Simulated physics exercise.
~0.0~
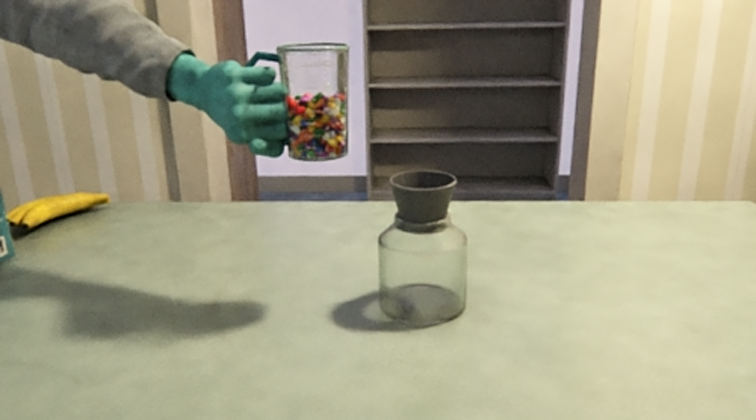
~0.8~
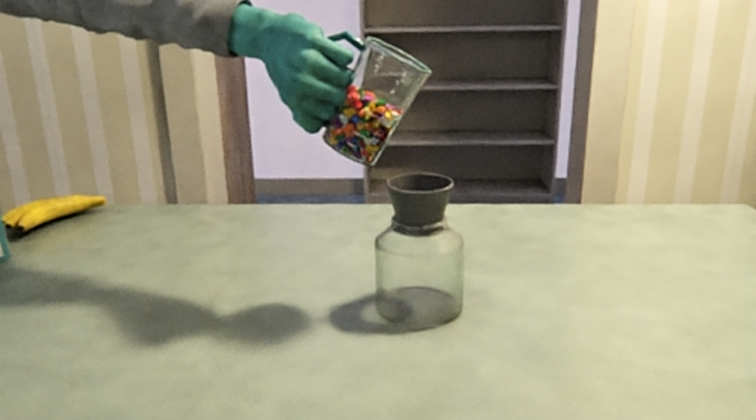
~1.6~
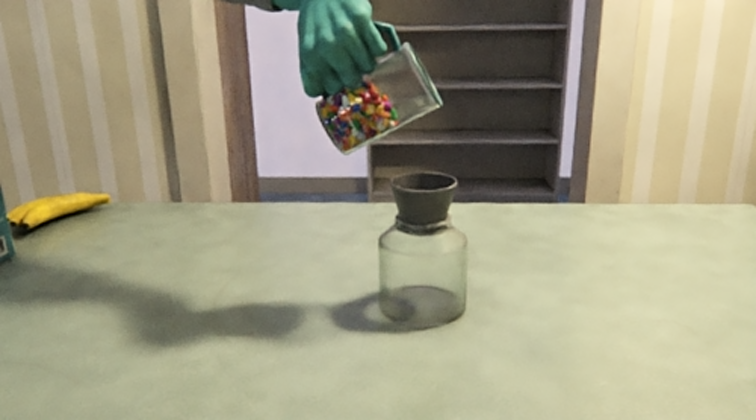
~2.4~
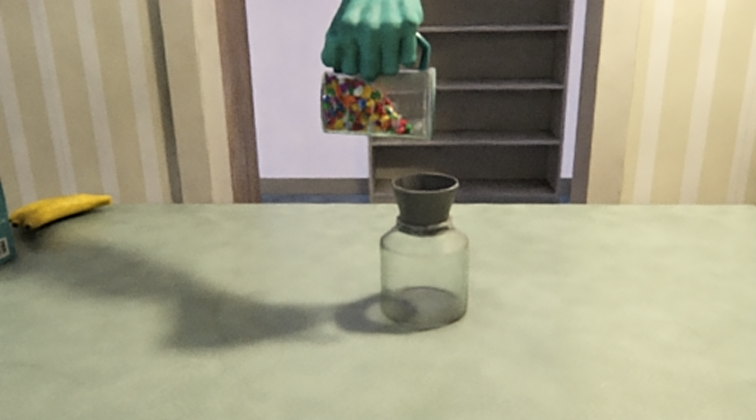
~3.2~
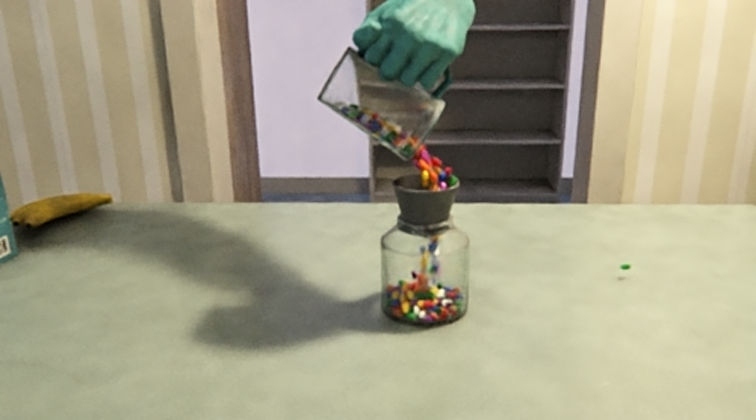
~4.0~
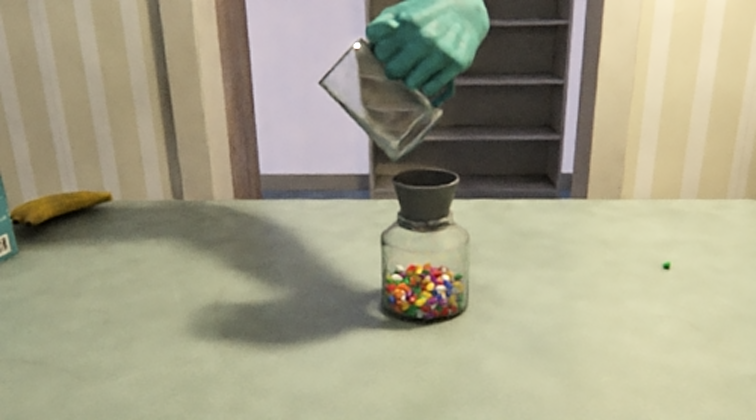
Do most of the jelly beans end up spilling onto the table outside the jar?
No, the larger part goes through the funnel and settles in the jar. Very few are spilt, with a small green one seen on the table to the right.
